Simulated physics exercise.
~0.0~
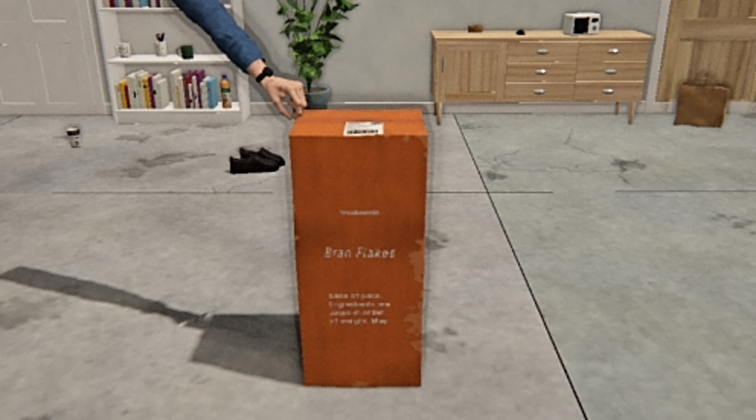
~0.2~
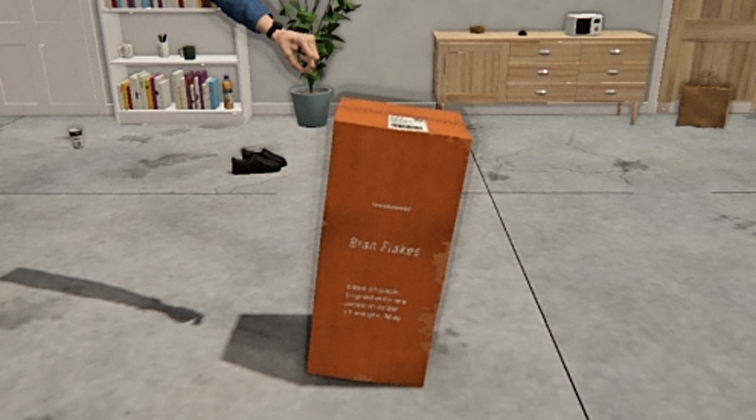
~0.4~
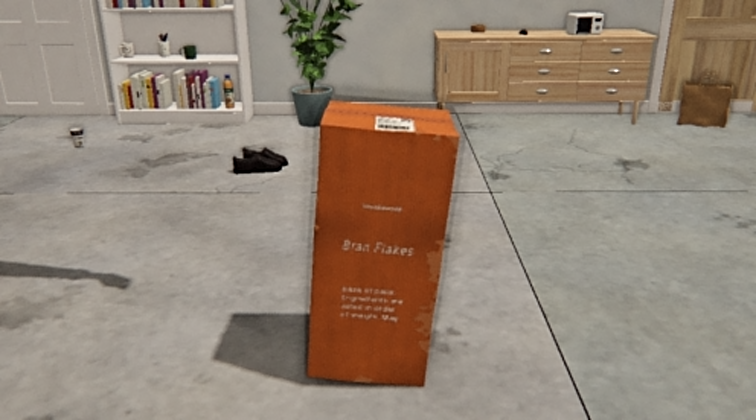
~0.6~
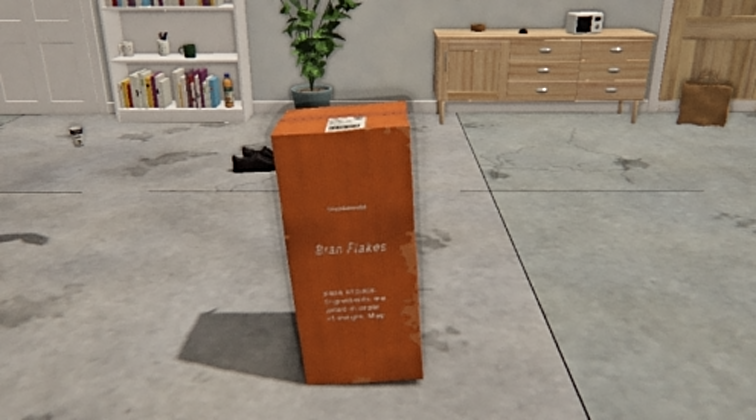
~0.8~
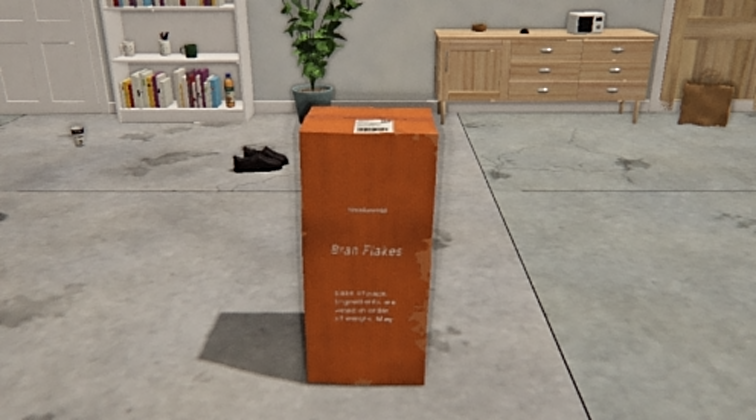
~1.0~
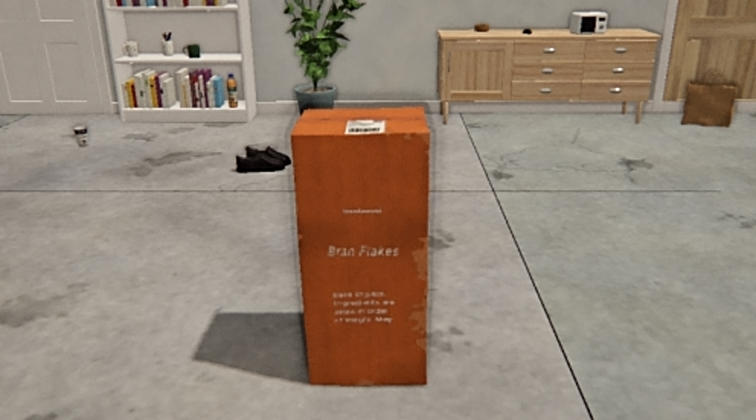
Tall orange Bran Flakes box tipping right as a hand shoves it and withdraws, then rocking left and right before settling upright.
